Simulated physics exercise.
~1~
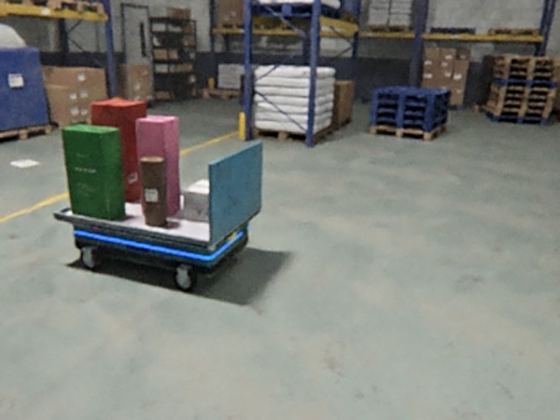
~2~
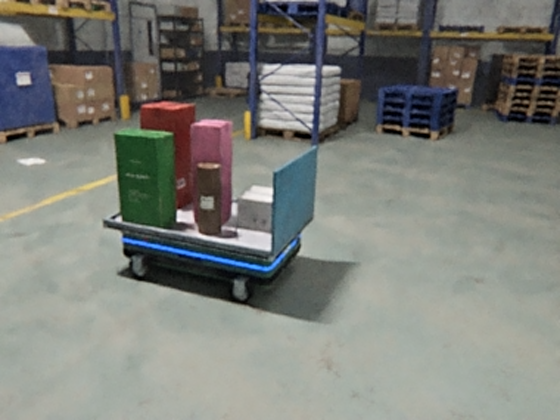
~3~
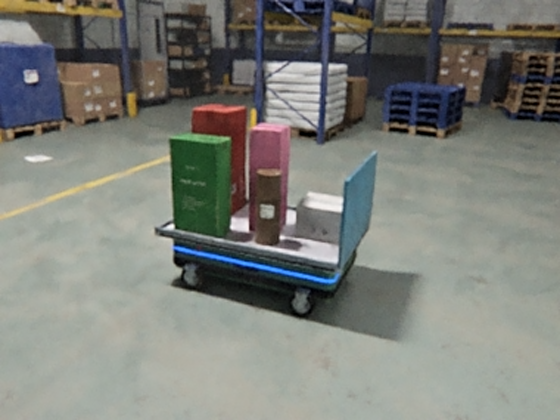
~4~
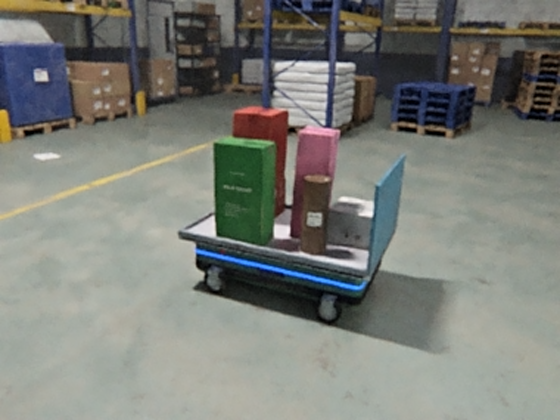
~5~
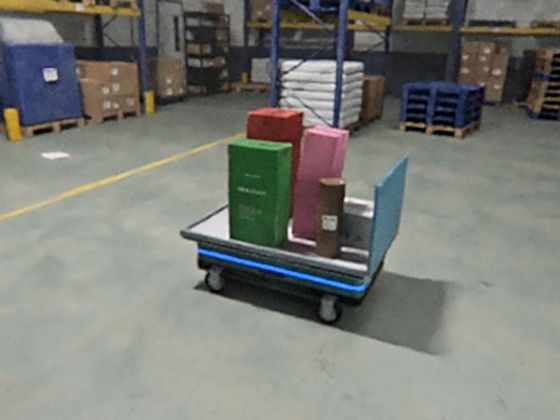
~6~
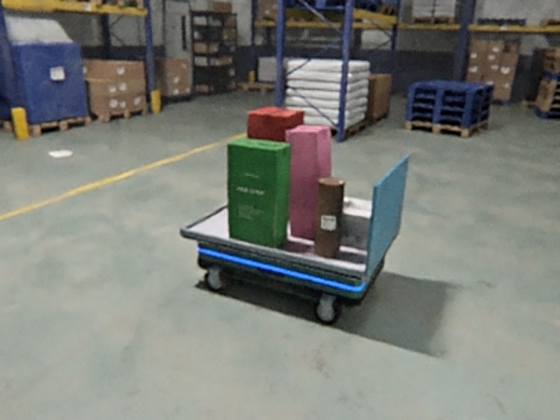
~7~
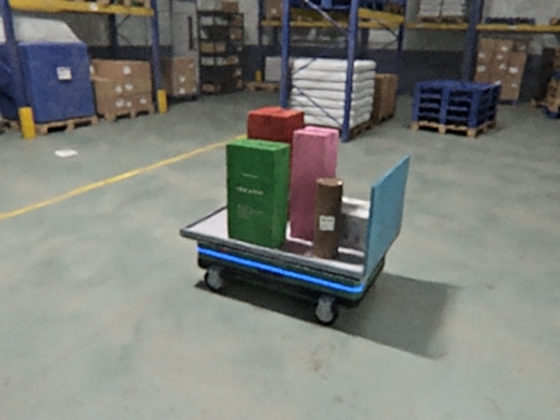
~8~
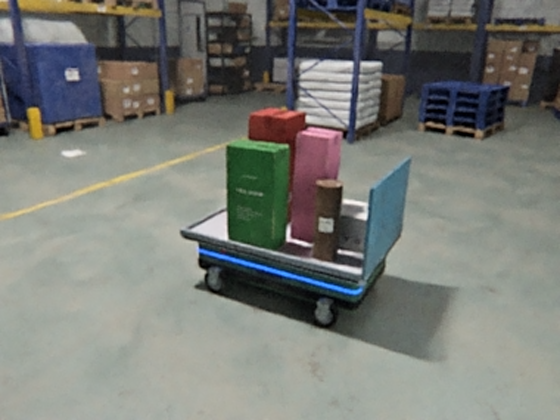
Flat cart carrying upright boxes, a brown canister and a white parcel rolling right through a warehouse, then stopping with nothing toppled.
